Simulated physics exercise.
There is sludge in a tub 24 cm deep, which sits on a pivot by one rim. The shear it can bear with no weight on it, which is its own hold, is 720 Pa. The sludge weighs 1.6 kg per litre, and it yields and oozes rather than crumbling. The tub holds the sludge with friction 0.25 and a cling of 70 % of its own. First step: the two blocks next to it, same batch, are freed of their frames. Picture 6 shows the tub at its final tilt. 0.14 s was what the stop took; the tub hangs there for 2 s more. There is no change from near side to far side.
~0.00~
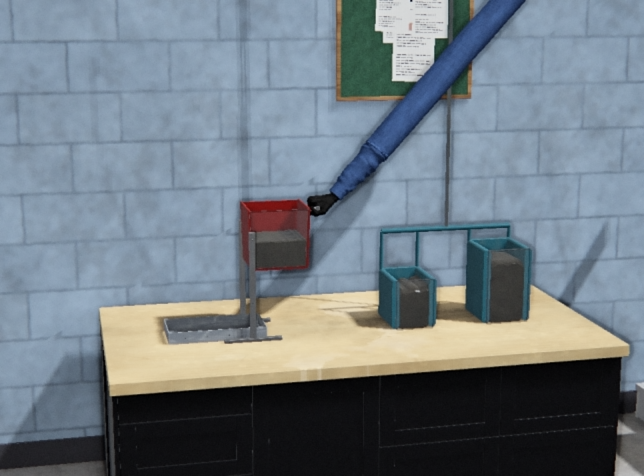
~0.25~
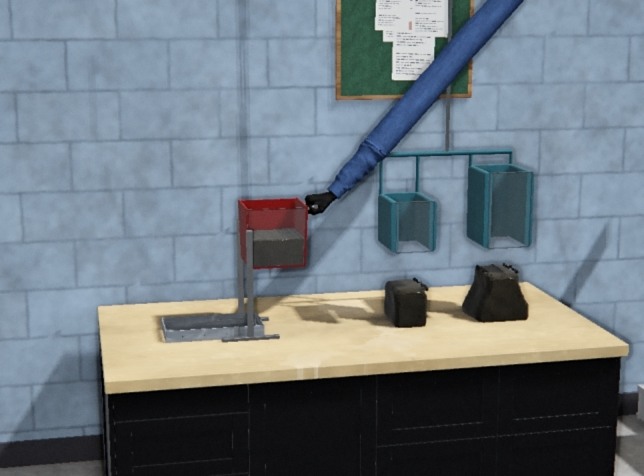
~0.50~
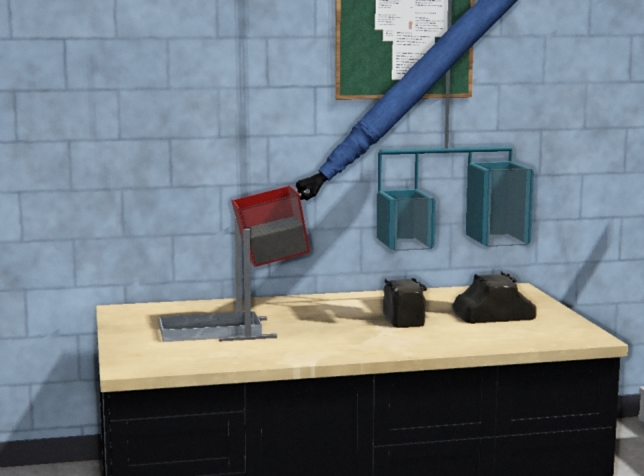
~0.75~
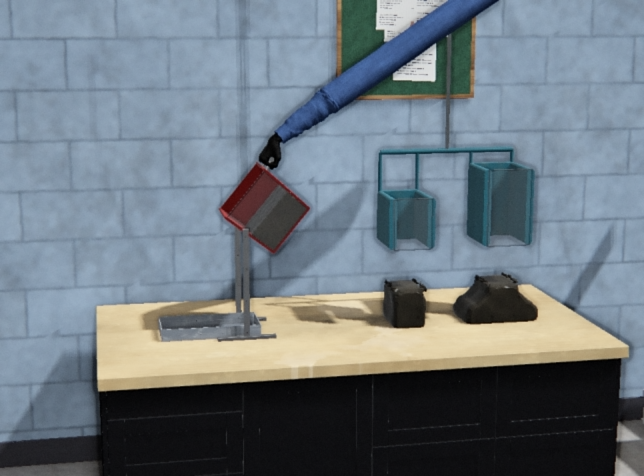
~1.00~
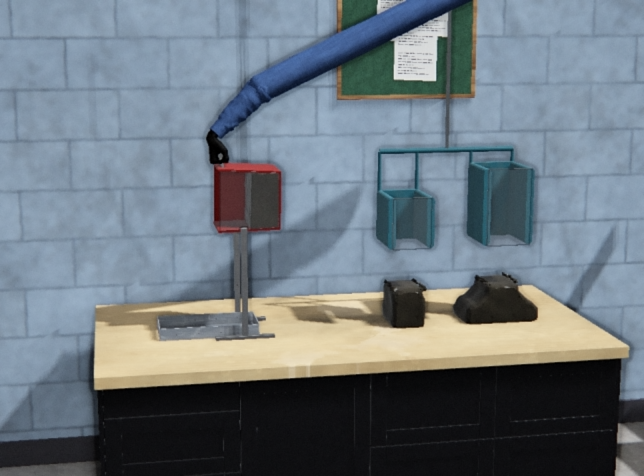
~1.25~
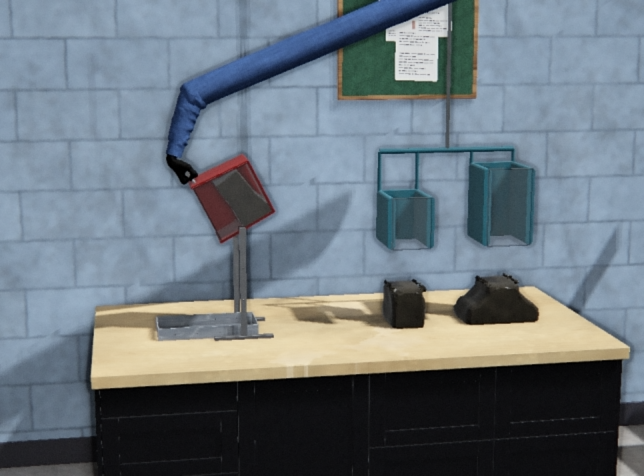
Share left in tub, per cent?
Near 0 %.
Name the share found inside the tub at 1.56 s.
The tub holds some 20 % at that moment.
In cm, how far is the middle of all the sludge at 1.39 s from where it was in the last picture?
Some 10 cm.
After 1.39 s, the tub is at 117 degrees and holds 90 %.
After 1.56 s, the tub is at 117 degrees and holds 20 %.
After 1.73 s, the tub is at 117 degrees and holds 0 %.
After 1.90 s, the tub is at 117 degrees and holds 0 %.
After 3.25 s, the tub is at 117 degrees and holds 0 %.
